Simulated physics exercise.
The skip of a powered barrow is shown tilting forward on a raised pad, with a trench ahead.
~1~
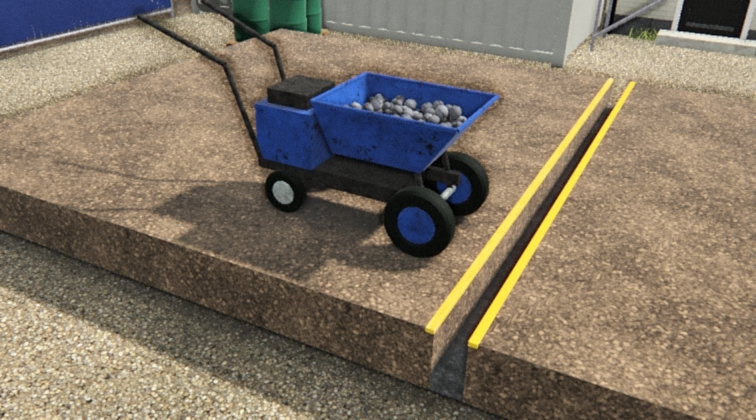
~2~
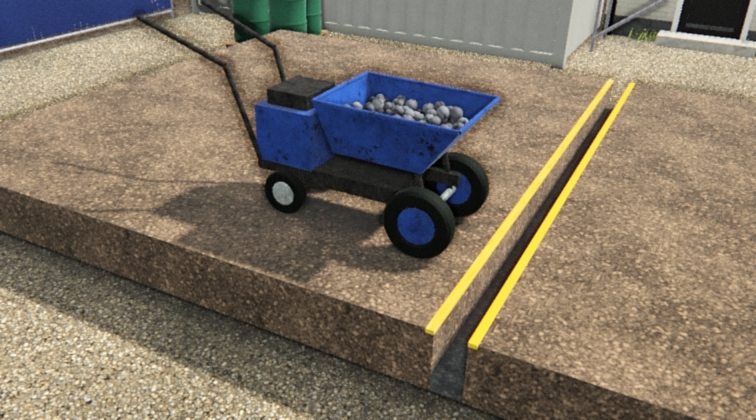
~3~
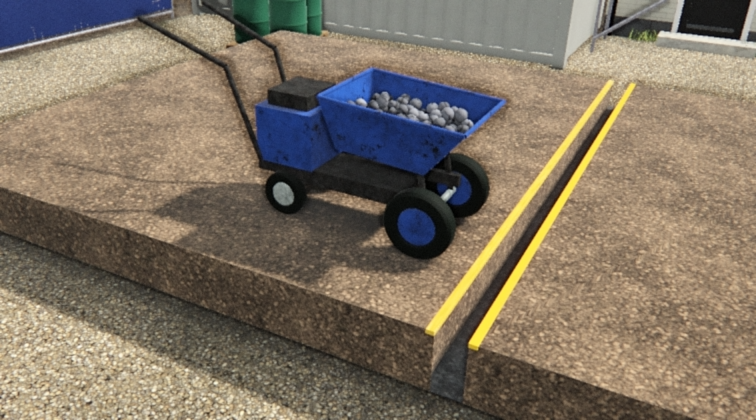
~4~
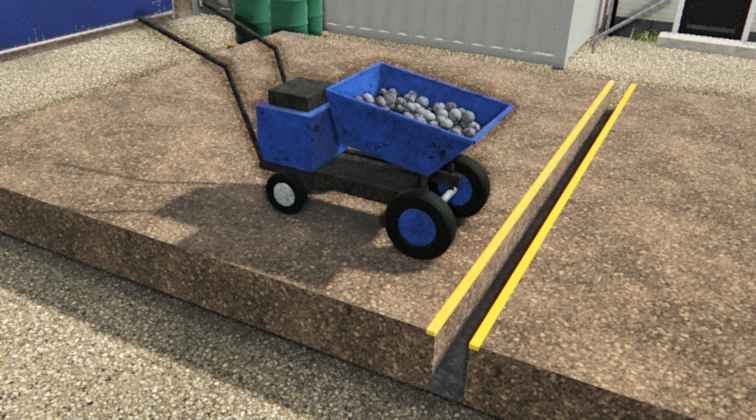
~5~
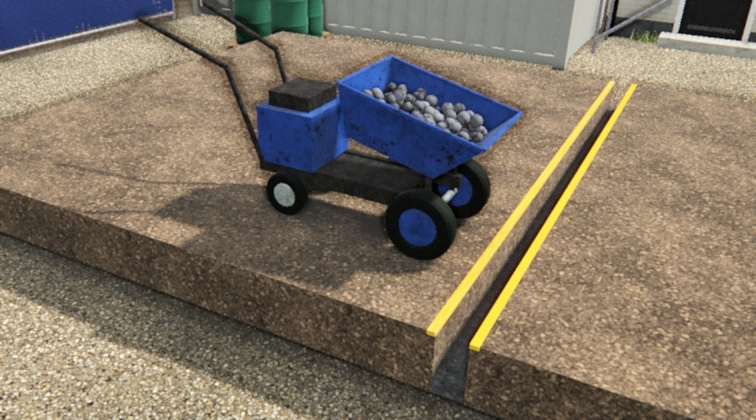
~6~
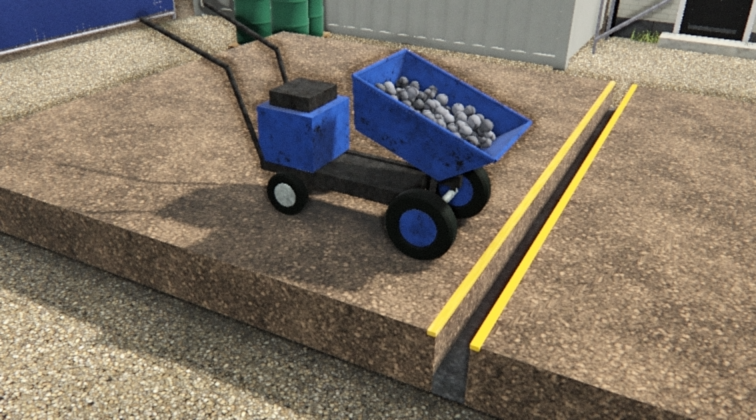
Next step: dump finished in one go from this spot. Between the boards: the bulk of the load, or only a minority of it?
Only a minority of it.
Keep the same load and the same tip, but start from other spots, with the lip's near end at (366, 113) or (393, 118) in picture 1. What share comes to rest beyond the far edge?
First position: Some 0 percent; second position: Some 10 percent.
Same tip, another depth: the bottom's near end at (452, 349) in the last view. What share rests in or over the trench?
I'd guess close to 0 percent.
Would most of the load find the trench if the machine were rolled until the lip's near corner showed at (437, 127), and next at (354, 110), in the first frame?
One after the other: The lesser share and the lesser share.
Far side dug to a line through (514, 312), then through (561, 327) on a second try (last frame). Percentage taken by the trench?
The first case gives around 0 percent, and the second around 80 percent.
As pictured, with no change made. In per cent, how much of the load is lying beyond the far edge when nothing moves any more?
Roughly 80 in a hundred.
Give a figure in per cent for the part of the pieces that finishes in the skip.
20 %, about.
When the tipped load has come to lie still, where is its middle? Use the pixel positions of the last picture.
Somewhere around (578, 268) in the last picture.
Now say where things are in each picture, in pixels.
In the first picture, lip of the skip at (457, 131), level; top of the load at (405, 119), round cobbles; first edge of the trench at (456, 293); far edge at (496, 305), the trench under half as wide as the skip, and about as deep as wide.
In the second picture, lip of the skip at (459, 133), tipped barely; top of the load at (398, 111).
In the third picture, lip of the skip at (465, 137), tipped barely; top of the load at (376, 114).
In the fourth picture, lip of the skip at (473, 142), tipped a little; top of the load at (382, 110).
In the fifth picture, lip of the skip at (483, 151), tipped a little; top of the load at (391, 106).
In the sixth picture, lip of the skip at (494, 161), tipped clearly; top of the load at (402, 102); first edge of the trench at (458, 295); far edge at (498, 308).
Soon after the last picture, skip tipped steeply; all in the skip.
A little later, skip tipped right over; nearly all in the skip; a small part beyond it; a stray few falling.
Later still, skip tipped right over; about a third in the skip; about two thirds beyond it; a stray few falling.
At rest, skip tipped right over; about a quarter in the skip; none in or heaped over the trench; most beyond it.
